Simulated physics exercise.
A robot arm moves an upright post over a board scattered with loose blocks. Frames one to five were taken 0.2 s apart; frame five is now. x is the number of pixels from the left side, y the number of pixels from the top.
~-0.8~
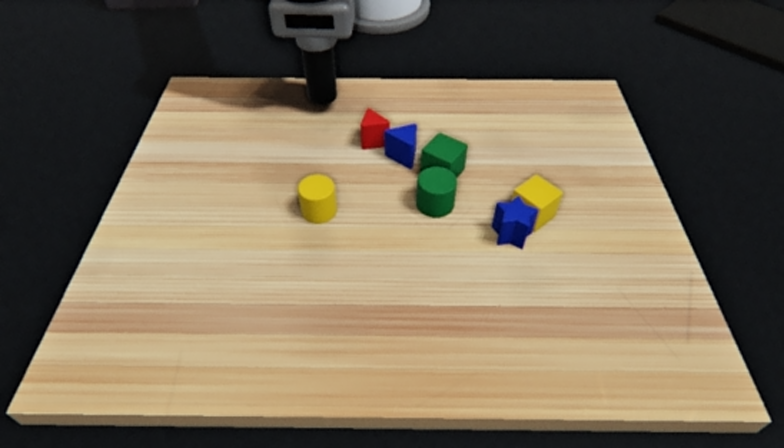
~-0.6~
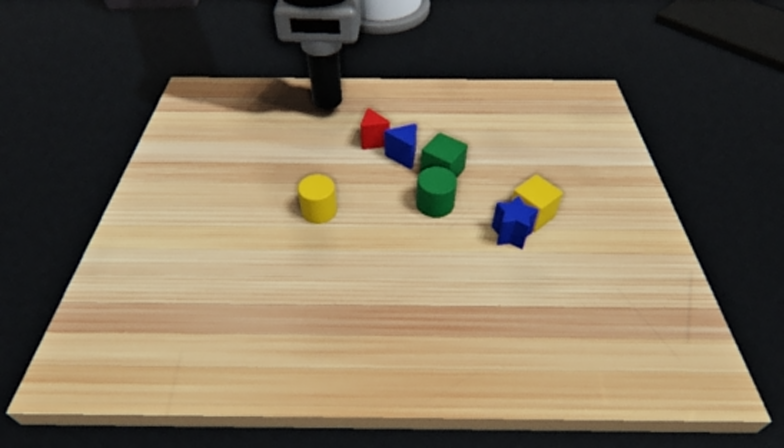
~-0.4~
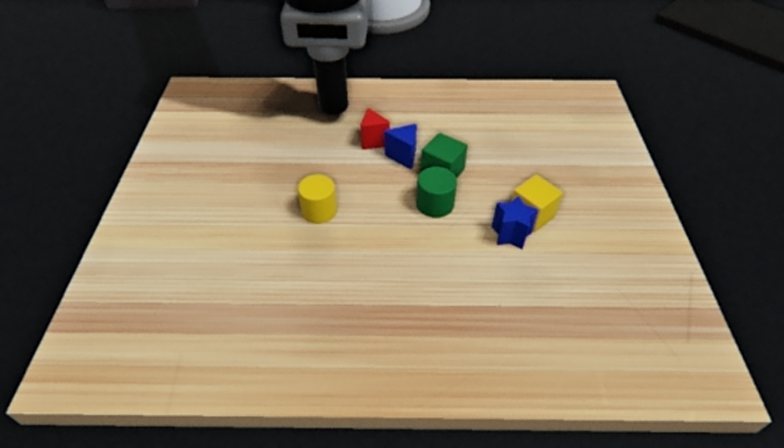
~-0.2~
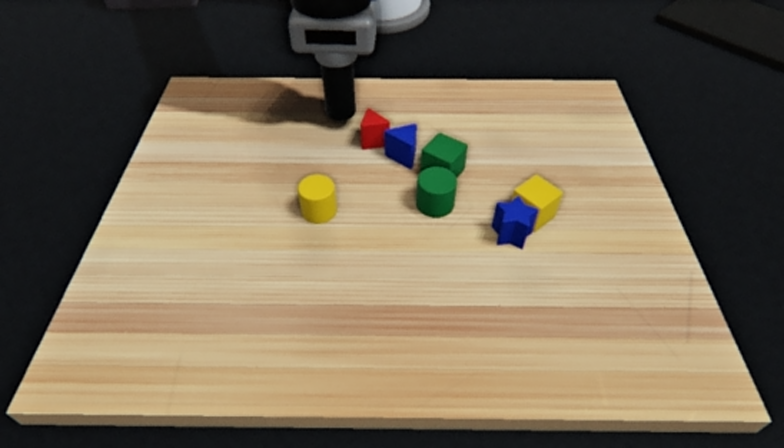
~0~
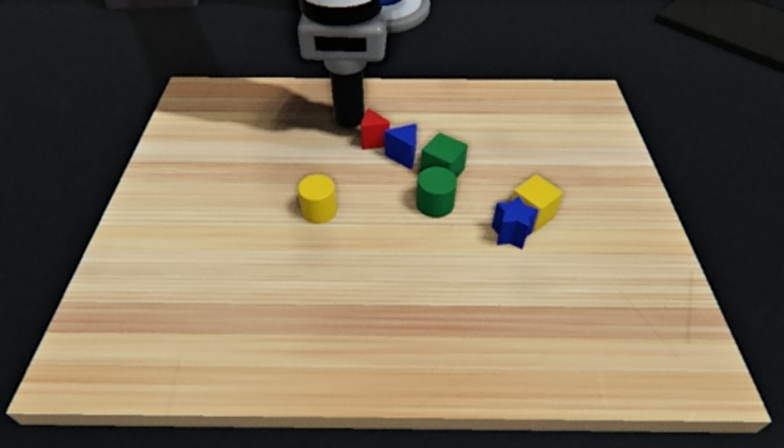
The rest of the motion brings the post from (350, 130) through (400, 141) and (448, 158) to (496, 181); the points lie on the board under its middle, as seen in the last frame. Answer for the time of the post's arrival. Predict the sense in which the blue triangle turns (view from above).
Its spin: Anticlockwise.
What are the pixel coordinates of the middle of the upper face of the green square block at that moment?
I expect it at (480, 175).
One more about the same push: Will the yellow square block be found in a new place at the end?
Short answer: No.
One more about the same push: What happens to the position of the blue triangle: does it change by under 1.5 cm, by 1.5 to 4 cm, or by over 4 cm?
It shifts by 1.5 to 4 cm.
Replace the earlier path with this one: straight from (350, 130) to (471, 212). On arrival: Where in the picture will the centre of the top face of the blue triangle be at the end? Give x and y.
Expect it around (503, 181).
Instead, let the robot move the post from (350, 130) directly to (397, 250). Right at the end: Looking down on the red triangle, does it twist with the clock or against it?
Anticlockwise.
What follows on the original path. One third of the way, post at (400, 131); red triangle at (390, 133), turned 75° clockwise; blue triangle at (408, 141), turned 40° anticlockwise.
Two thirds of the way, post at (450, 148); red triangle at (390, 134), turned 85° clockwise; blue triangle at (409, 144), turned 20° anticlockwise; green square block at (459, 159), turned 20° clockwise.
At the end, post at (498, 171); red triangle at (390, 134), turned 85° clockwise; blue triangle at (409, 144), turned 20° anticlockwise; green round block at (436, 182); green square block at (480, 175), turned 85° clockwise; yellow square block unmoved.
